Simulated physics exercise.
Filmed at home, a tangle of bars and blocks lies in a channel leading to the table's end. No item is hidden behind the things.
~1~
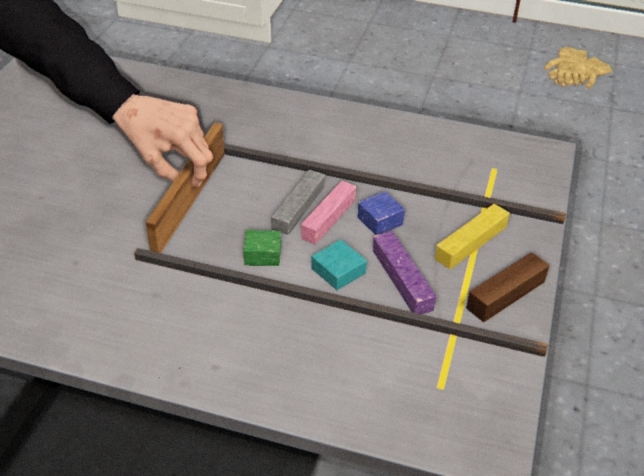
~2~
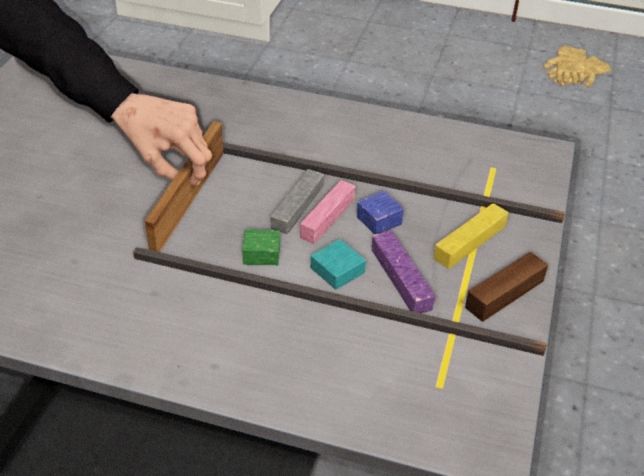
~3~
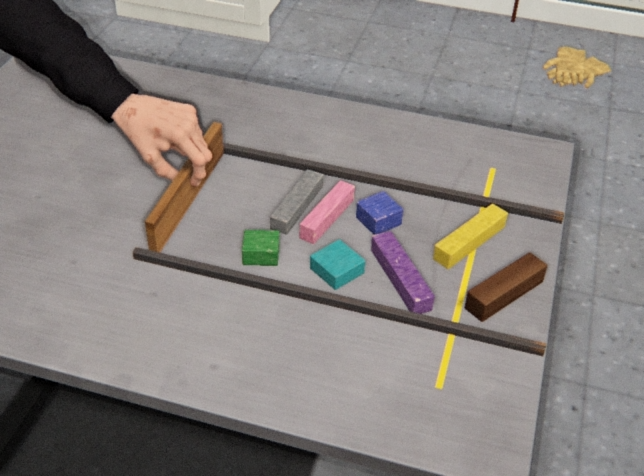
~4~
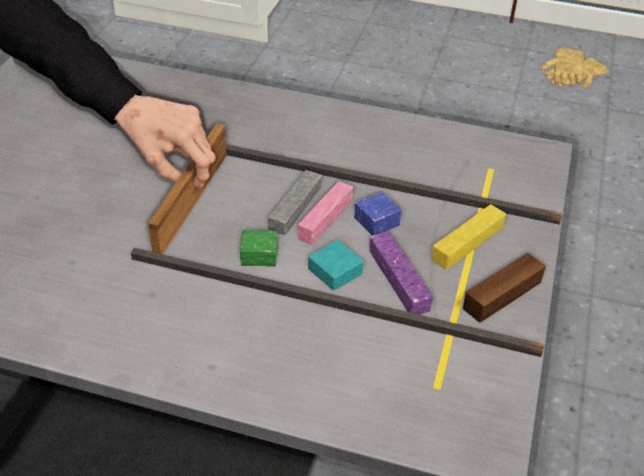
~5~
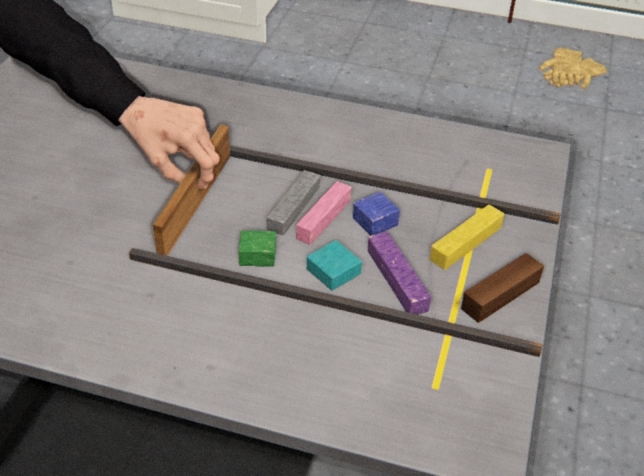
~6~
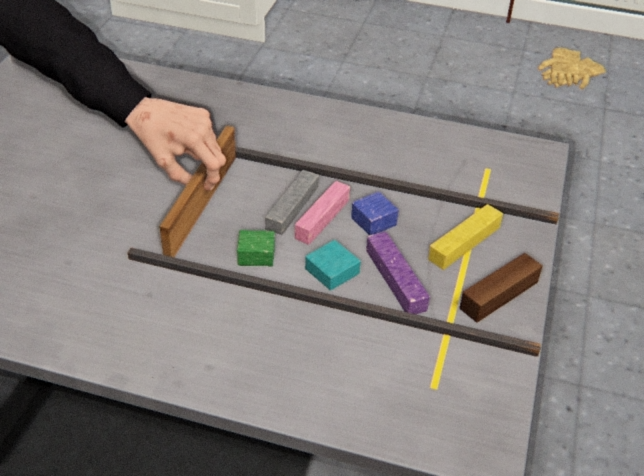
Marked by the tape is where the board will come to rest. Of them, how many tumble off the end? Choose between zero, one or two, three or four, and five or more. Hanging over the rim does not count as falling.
The count is one or two.
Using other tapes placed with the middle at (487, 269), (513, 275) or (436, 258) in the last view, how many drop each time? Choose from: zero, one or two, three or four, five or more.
Taken in the order given: 3 or 4, more than four, none.
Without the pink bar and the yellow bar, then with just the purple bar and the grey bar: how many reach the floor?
Tally per try: 1 / 0.
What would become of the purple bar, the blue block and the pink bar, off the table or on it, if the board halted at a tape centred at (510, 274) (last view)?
This time the purple bar drops; after it, the blue block drops; finally, the pink bar does not drop.
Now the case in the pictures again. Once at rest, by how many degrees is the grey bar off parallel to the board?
Some 0 degrees.
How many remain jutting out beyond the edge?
The total here is 2.
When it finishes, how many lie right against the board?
Well, it touches 2.
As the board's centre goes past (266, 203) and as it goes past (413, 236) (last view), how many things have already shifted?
That makes 1 at the first spot and 8 at the second.
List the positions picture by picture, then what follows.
The first frame shows brown stick (508, 287); yellow bar (473, 236); purple bar (403, 272); board (188, 186); tape (471, 264).
The second frame shows yellow bar (471, 236); grey bar (298, 201).
The third frame shows purple bar (401, 272); turquoise block (337, 264).
The fourth frame shows brown stick (504, 287); green block (259, 248).
The fifth frame shows yellow bar (467, 237); blue block (376, 214).
The sixth frame shows brown stick (501, 287); yellow bar (466, 237); purple bar (397, 273); board (201, 189); tape (465, 264).
Soon after, none off yet; brown stick at rest near (501, 287); yellow bar at rest near (466, 237); purple bar at rest near (397, 273).
After that, none off yet; brown stick at rest near (501, 287); yellow bar at rest near (467, 237); purple bar displaced a little near (423, 272).
And then, none off yet; brown stick displaced a little near (539, 284); yellow bar displaced a little near (505, 239); purple bar displaced about its own width near (486, 284).
In the end, the number that fall off is one or two; gone, brown stick.
